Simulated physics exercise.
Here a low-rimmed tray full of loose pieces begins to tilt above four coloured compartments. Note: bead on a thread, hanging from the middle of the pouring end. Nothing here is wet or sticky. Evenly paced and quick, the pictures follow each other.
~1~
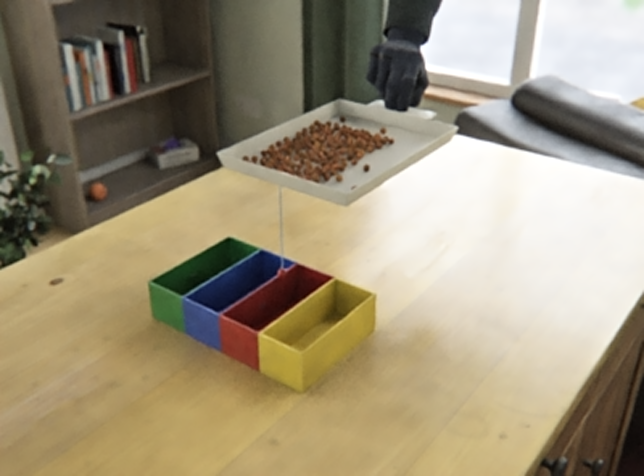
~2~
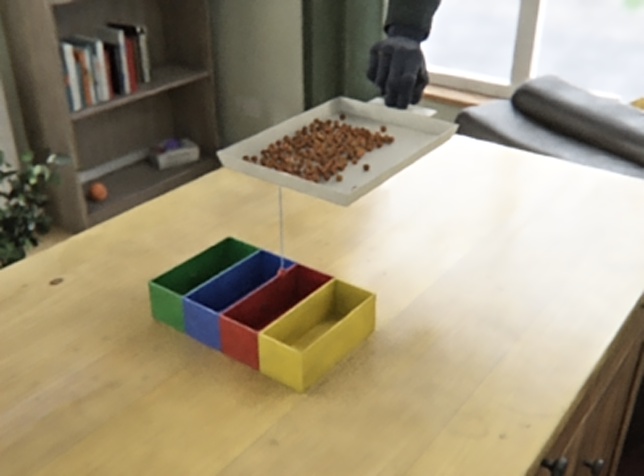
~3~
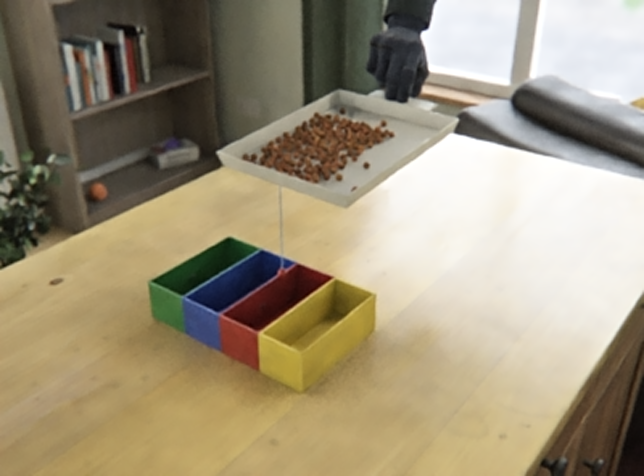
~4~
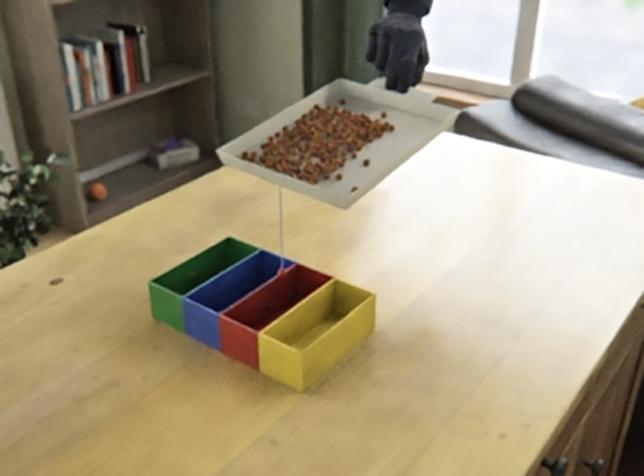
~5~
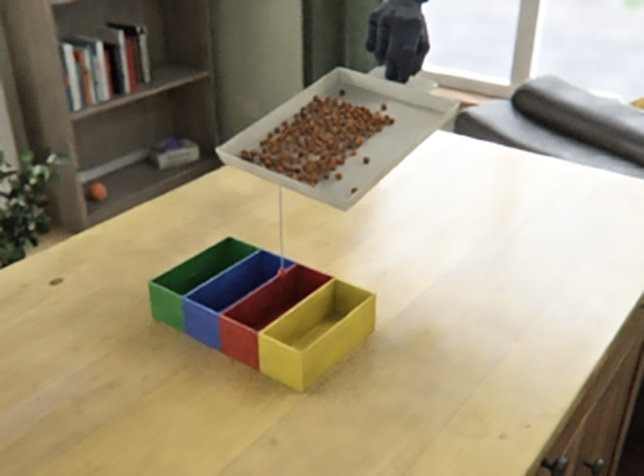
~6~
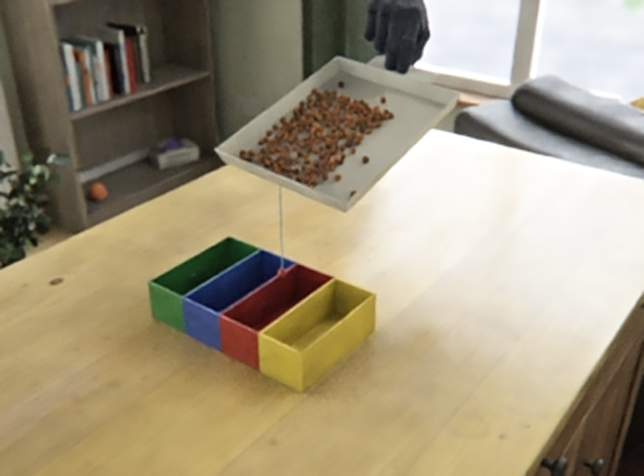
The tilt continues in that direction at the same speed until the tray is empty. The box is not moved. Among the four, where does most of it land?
Mostly in the yellow cell.
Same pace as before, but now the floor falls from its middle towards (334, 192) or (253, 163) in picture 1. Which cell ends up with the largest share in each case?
The first time it's the yellow one, the second time it's the green one.
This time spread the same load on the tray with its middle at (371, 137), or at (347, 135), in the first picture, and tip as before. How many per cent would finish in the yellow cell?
First case: Close to 70 %; second case: Close to 70 %.
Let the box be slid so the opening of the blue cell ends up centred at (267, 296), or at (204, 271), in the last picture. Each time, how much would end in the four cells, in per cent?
You'd see around 100 per cent and then around 30 per cent.
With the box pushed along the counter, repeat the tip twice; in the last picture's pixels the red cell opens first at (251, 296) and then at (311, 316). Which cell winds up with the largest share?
Try 1 - that yellow cell; try 2 - the cell in red.
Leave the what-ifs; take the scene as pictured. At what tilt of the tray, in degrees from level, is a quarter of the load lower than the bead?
85° or so.
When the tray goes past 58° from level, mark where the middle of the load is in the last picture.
I'd put it at about (307, 174).
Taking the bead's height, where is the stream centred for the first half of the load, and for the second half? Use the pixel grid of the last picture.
Near (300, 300) and later near (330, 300).
Just after the last frame, tray tipped steeply; almost all on the tray; just a few in the yellow cell; about a tenth falling or outside the box.
A moment on, tray tipped right over; about a tenth on the tray; roughly half in the yellow cell; roughly a quarter in the red cell; roughly a quarter falling or outside the box.
Further on, tray tipped past a quarter turn; roughly two thirds in the yellow cell; roughly a quarter in the red cell; roughly a quarter falling or outside the box.
When it is over, tray tipped past a quarter turn; roughly two thirds in the yellow cell; roughly a quarter in the red cell; not one in the blue cell; not one in the green cell; roughly a quarter outside the box.
